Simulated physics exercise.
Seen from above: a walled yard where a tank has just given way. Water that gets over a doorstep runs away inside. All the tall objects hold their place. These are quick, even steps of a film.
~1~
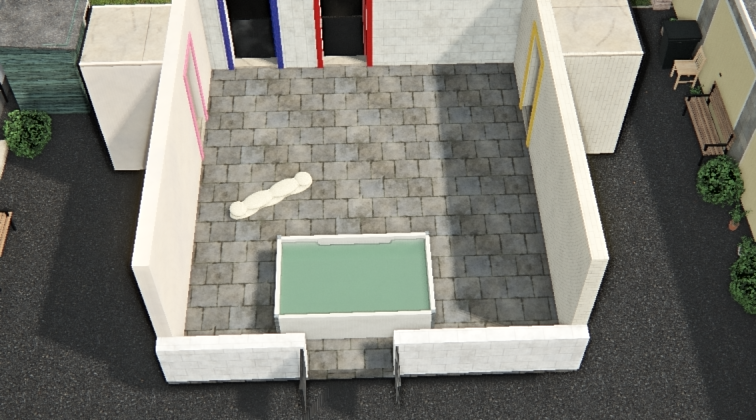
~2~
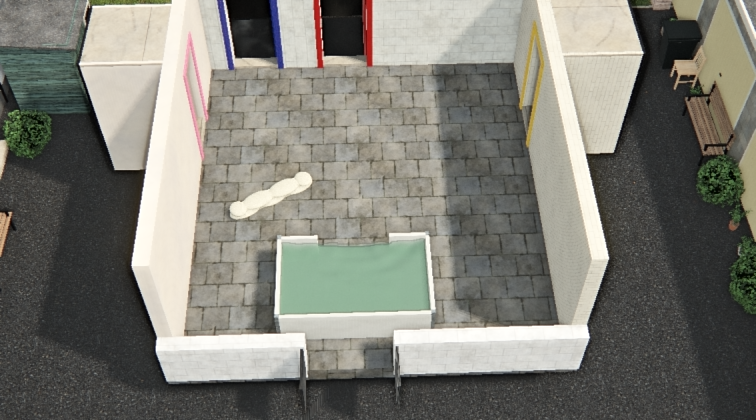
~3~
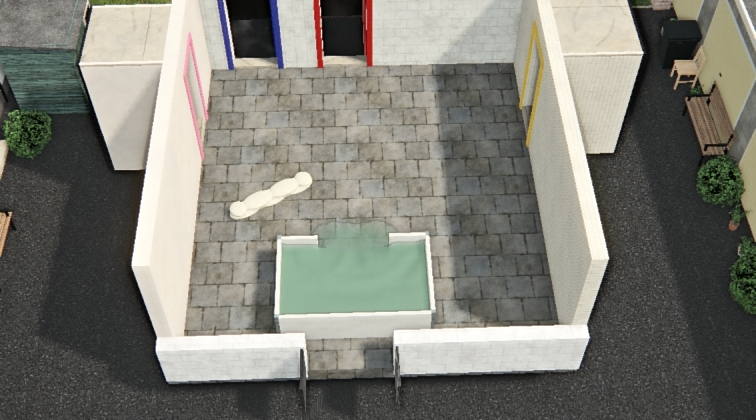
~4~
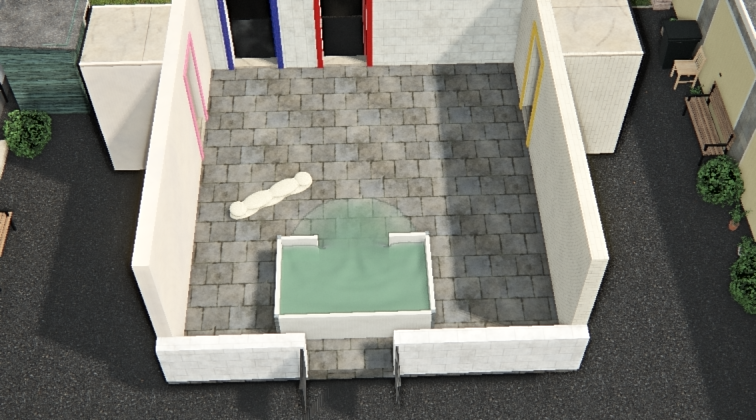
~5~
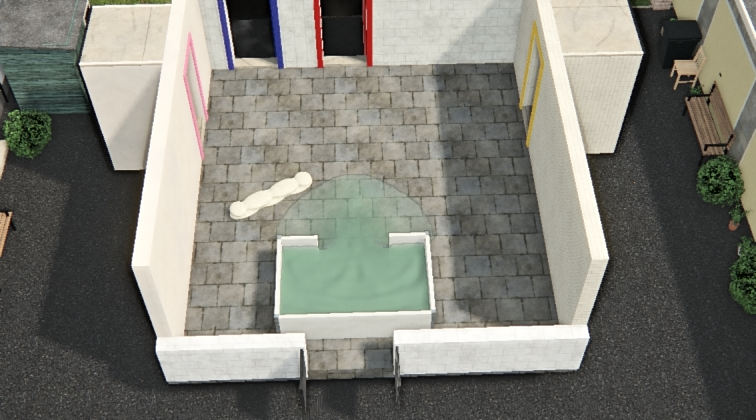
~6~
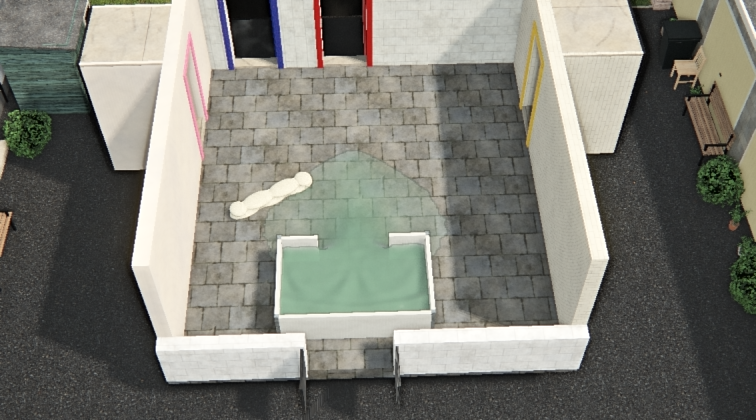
A walled yard with grey paving held a white tank of green water, whose far side opened in the middle, and the water poured through the gap and spread out across the stones.
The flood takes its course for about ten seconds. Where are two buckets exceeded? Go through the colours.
One by one: The pink door stays under that; the yellow door stays under that; the blue door stays under that; the red door takes more than that.
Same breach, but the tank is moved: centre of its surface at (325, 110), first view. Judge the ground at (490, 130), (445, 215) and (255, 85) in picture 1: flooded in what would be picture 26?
In turn: Under water, dry, under water.
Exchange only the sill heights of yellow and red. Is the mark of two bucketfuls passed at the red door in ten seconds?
Then: The red one floods.
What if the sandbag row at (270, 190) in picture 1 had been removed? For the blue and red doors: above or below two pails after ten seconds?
In short: Blue passes that mark, red is over.
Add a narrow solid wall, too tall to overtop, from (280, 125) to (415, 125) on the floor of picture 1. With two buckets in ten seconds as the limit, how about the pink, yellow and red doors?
One by one: The pink one is under; the yellow one passes that mark; the red one takes less.
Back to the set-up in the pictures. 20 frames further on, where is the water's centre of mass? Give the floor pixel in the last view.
Close to (361, 198).
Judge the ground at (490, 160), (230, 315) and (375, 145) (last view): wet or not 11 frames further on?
In that order: Covered, no water, wet.
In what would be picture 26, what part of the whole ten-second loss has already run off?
Near 60 in a hundred.
A moment on, water covers 30 % of the floor; the pink door not reached, the yellow door not reached, the blue door not reached, the red door not reached.
Next, water covers 50 % of the floor; the pink door not reached, the yellow door not reached, the blue door wet at the sill, nothing in, the red door over two buckets in.
Then, water covers 60 % of the floor; the pink door not reached, the yellow door wet at the sill, nothing in, the blue door under two buckets in, the red door far over two buckets in.
Later, water covers 75 % of the floor; the pink door wet at the sill, nothing in, the yellow door wet at the sill, nothing in, the blue door under two buckets in, the red door far over two buckets in.
In the end, water covers 95 % of the floor; the pink door wet at the sill, nothing in, the yellow door wet at the sill, nothing in, the blue door under two buckets in, the red door far over two buckets in.
